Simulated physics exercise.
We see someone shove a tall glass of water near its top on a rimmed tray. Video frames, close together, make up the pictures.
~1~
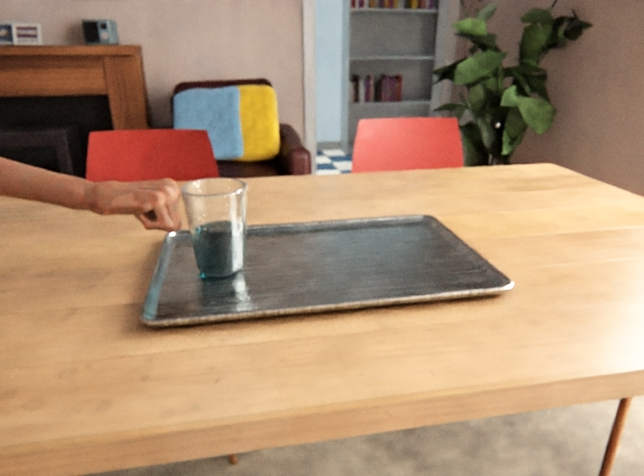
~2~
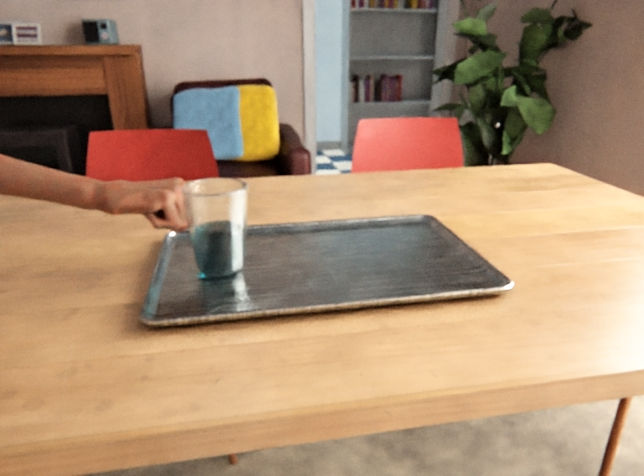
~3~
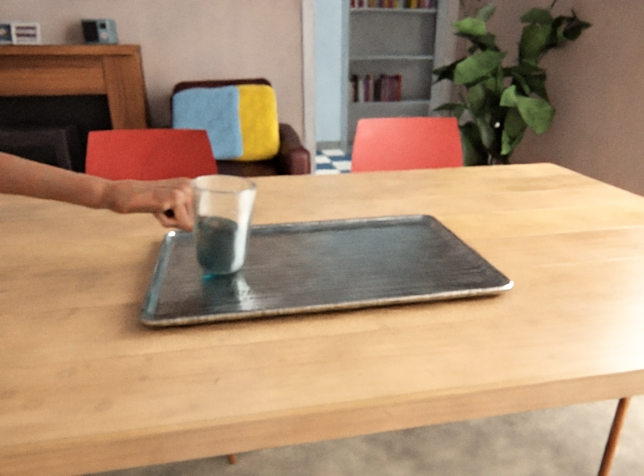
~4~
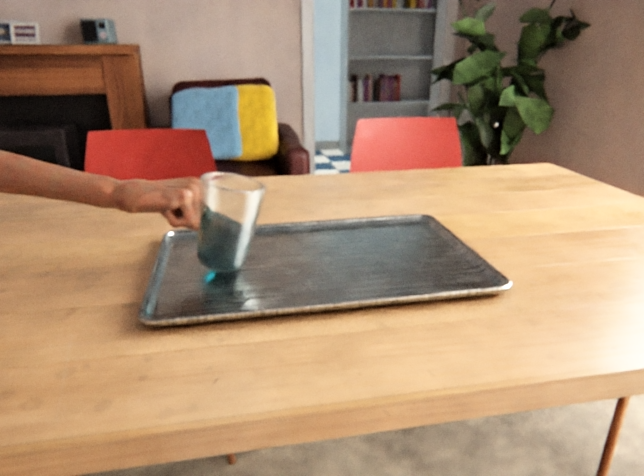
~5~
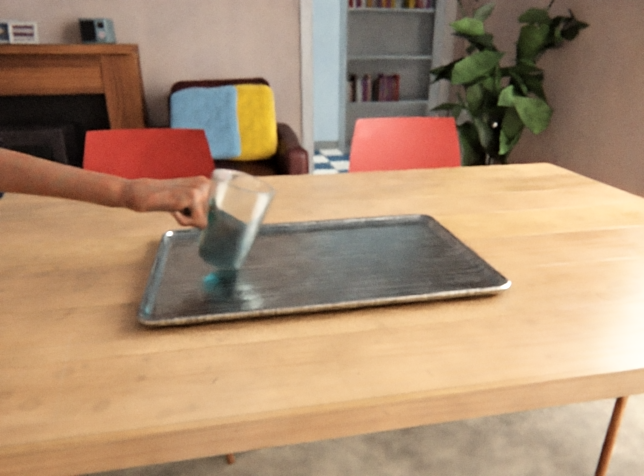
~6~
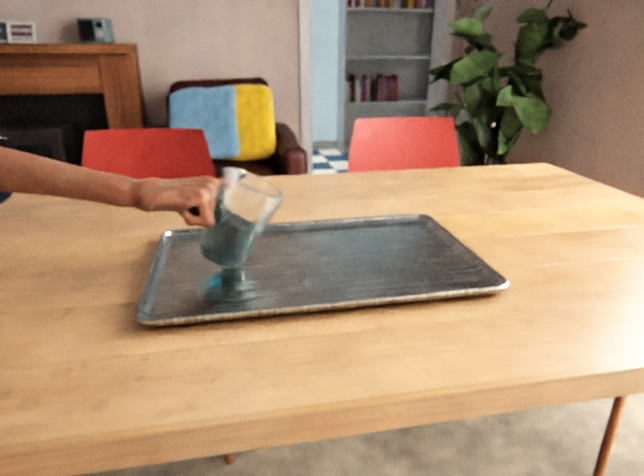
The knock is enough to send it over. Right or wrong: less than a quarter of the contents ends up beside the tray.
Wrong.
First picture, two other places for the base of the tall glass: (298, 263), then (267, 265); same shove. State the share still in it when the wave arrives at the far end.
It would be around 65 per cent, and then around 55 per cent.
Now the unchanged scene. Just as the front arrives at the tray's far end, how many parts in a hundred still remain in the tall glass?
Some 45 in a hundred is yet to leave the tall glass.
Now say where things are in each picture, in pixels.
In the first frame, it leans 0°; its right rim is at (246, 186); the water meets the walls at (193, 228) and (243, 225); the tray's far rim is at (466, 245); the tray is clear ahead.
In the second frame, it leans 0°; its right rim is at (246, 186); the water meets the walls at (193, 228) and (243, 225).
In the third frame, it leans 6°; its right rim is at (255, 187); the water meets the walls at (197, 216) and (244, 225).
In the fourth frame, it leans 13°; its right rim is at (264, 188); the water meets the walls at (202, 203) and (249, 227).
In the fifth frame, it leans 20°; its right rim is at (273, 191); the water meets the walls at (209, 204) and (254, 228).
In the sixth frame, it leans 27°; its right rim is at (282, 195); the water meets the walls at (211, 217) and (257, 227).
A moment on, the tall glass lies on its side and 100 per cent is in the glass, 0 on the tray and 0 above or beyond its rim.
Next, the tall glass lies on its side and 59 per cent is in the glass, 32 on the tray and 9 above or beyond its rim.
Then the tall glass lies on its side and 28 per cent is in the glass, 59 on the tray and 13 above or beyond its rim.
Later the tall glass lies on its side and 15 per cent is in the glass, 39 on the tray and 46 above or beyond its rim.
Finally, 53 per cent is held by tray and glass, 47 is off the tray.
